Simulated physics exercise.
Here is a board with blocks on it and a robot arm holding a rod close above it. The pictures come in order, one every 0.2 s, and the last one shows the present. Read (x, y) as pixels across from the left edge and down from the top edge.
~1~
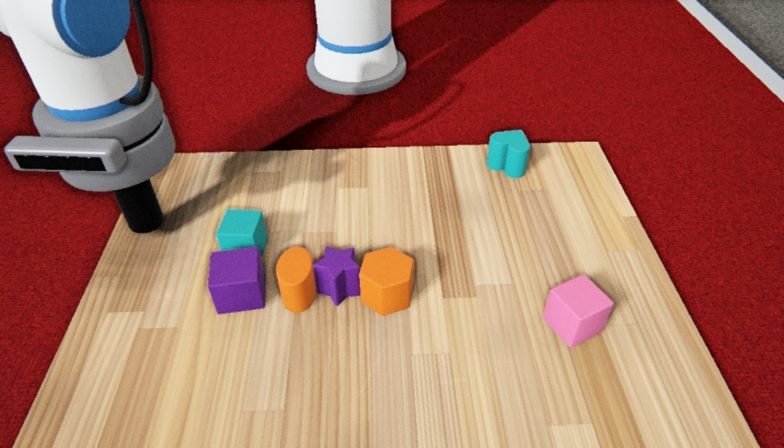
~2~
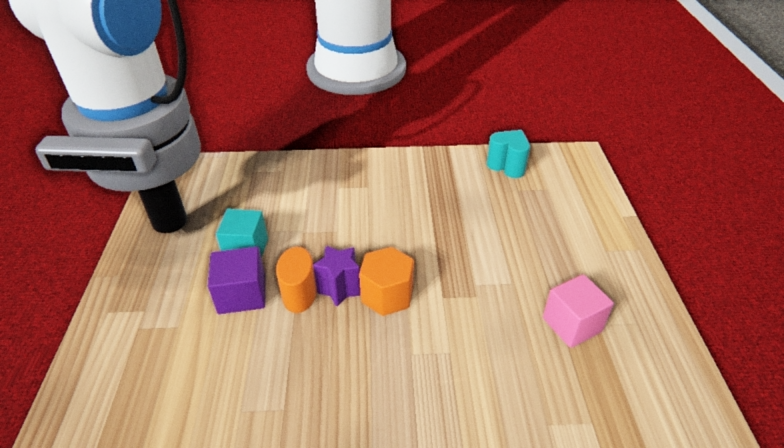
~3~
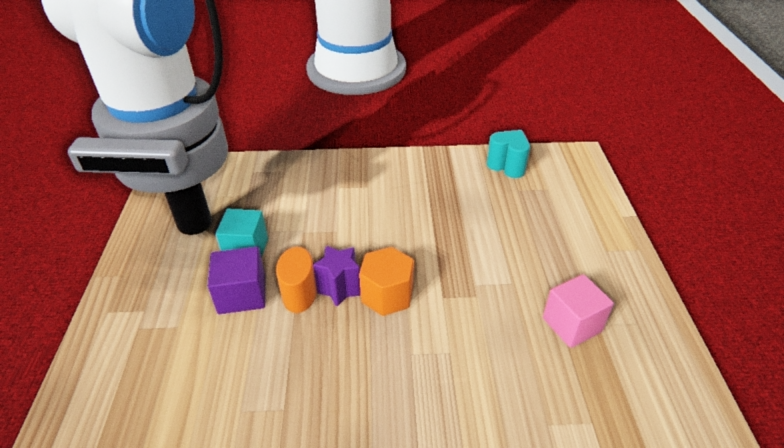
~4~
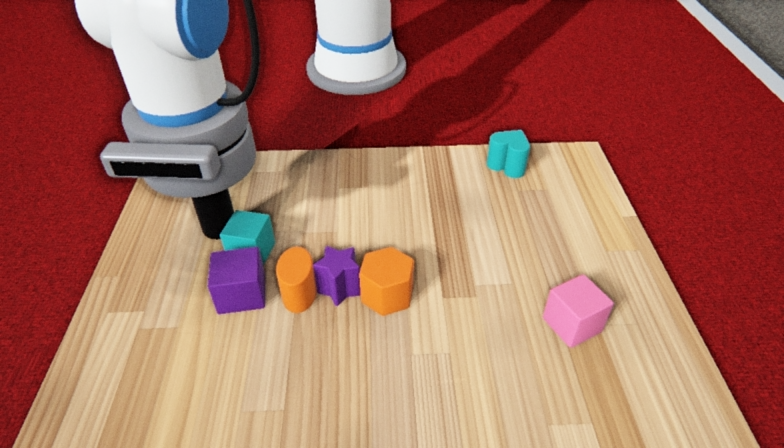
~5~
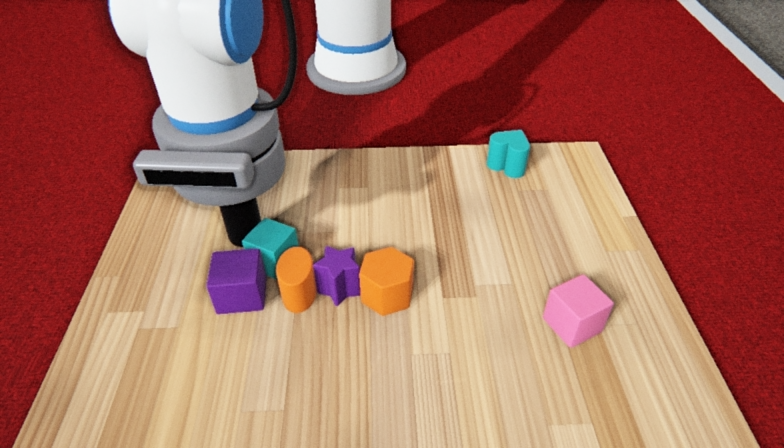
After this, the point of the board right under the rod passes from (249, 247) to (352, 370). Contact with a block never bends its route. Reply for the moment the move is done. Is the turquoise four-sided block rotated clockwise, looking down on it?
Short answer: No.
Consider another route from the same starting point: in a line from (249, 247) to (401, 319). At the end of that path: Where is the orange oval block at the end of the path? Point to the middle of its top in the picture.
I'd say the orange oval block ends with its top centre at (308, 334).
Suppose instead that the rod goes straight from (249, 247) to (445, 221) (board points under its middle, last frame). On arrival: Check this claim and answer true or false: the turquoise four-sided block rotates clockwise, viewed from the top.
That is true.
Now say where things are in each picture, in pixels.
The first frame shows rod's lower end (147, 223); purple four-sided block (234, 265); turquoise four-sided block (239, 222); orange oval block (294, 265); purple star-shaped block (337, 260); orange hexagonal block (387, 266).
The second frame shows rod (171, 223); blocks still.
The third frame shows rod (195, 225); blocks still.
The fourth frame shows rod (221, 229); turquoise four-sided block (245, 224).
The fifth frame shows rod (247, 236); purple four-sided block (234, 266); turquoise four-sided block (269, 234); orange oval block (294, 265); purple star-shaped block (337, 260); orange hexagonal block (387, 266).
On the path given first. One third of the way, rod (277, 273); purple four-sided block (234, 277), turned 45° clockwise; turquoise four-sided block (303, 272), turned 15° clockwise; orange oval block (318, 306); purple star-shaped block (346, 274), turned 75° anticlockwise; orange hexagonal block (392, 265).
Two thirds of the way, rod (311, 313); purple four-sided block (234, 279), turned 55° clockwise; turquoise four-sided block (342, 314); orange oval block (357, 356), turned 15° clockwise; purple star-shaped block (384, 299); orange hexagonal block (399, 265), turned 20° anticlockwise.
At the end, rod (351, 359); purple four-sided block (234, 279), turned 55° clockwise; turquoise four-sided block (394, 355), turned 20° anticlockwise; orange oval block (399, 398), turned 75° clockwise; purple star-shaped block (389, 303), turned 150° anticlockwise; orange hexagonal block (399, 265), turned 20° anticlockwise.
